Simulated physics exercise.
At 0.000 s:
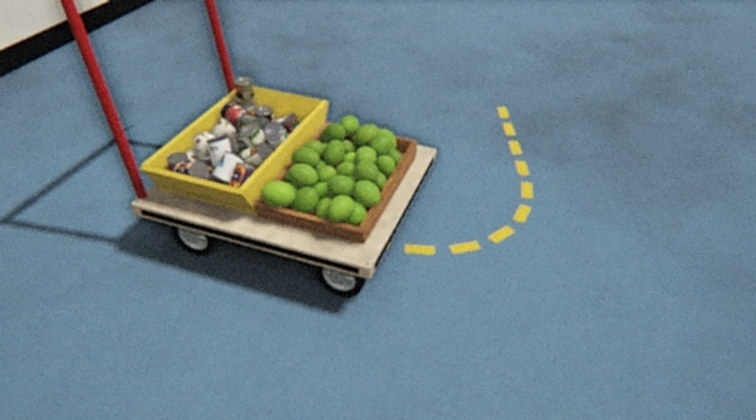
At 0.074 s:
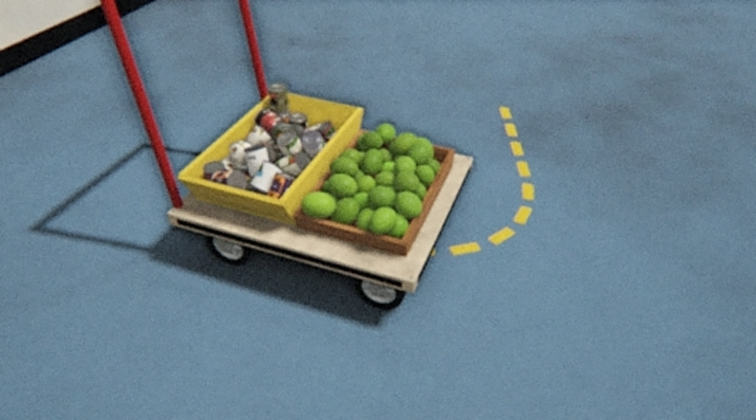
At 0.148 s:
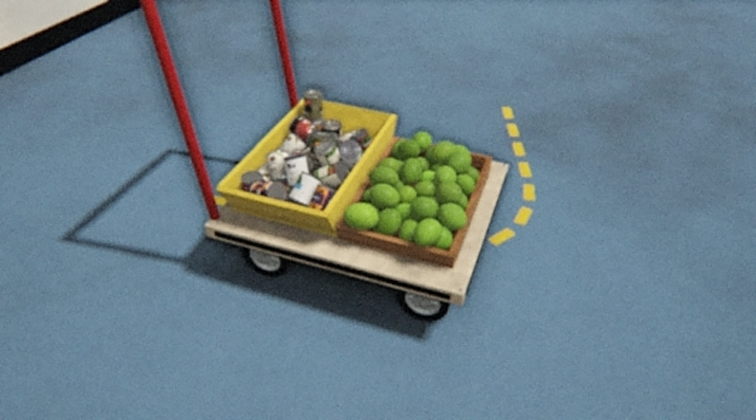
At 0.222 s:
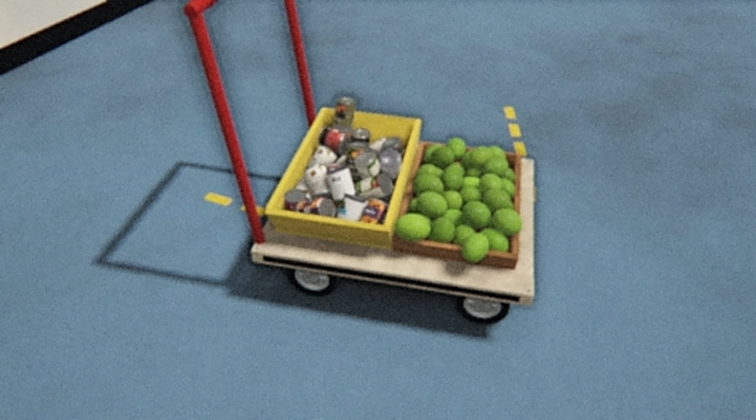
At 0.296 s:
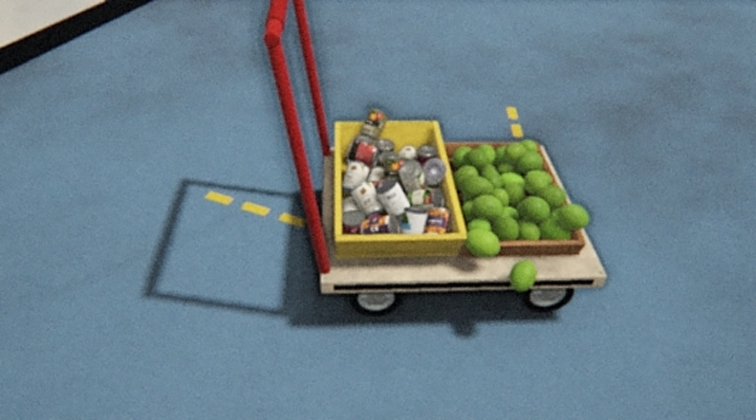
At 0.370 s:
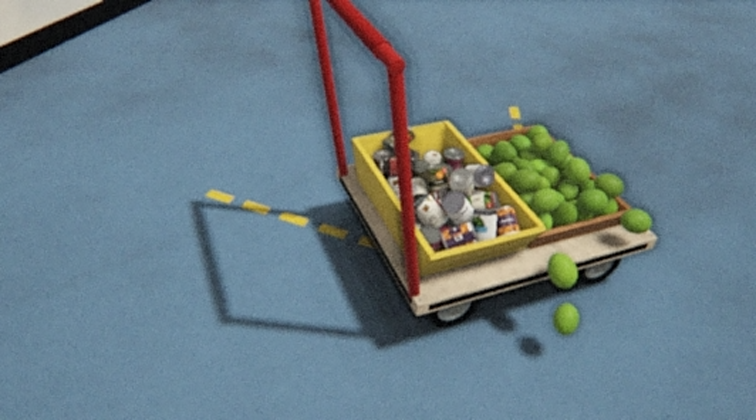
A flat cart carrying a yellow bin of tins and a wooden crate of limes rolled right along a dashed yellow line, then swung to the left, and a few limes tumbled off.
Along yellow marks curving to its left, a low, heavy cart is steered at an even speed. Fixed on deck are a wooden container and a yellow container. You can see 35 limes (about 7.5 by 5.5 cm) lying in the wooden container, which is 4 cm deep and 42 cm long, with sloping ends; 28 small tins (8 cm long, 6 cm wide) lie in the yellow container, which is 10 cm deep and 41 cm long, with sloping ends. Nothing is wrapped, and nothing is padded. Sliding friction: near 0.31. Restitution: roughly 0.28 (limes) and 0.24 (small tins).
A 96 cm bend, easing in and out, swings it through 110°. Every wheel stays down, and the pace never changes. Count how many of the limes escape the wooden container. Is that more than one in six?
Yes, retained share: Below five sixths.
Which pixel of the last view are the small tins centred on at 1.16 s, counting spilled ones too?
I'd put the middle close to (534, 44).
After 0.41 s, the wooden container is down by 4 of 35 and the yellow container has all 28.
After 0.53 s, the wooden container is down by 6 of 35 and the yellow container has all 28.
After 0.71 s, the wooden container is down by 8 of 35 and the yellow container has all 28.
Final count (at 1.16 s), the wooden container is down by 9 of 35 and the yellow container has all 28. Asked share, 9 of 35, 26 per cent.
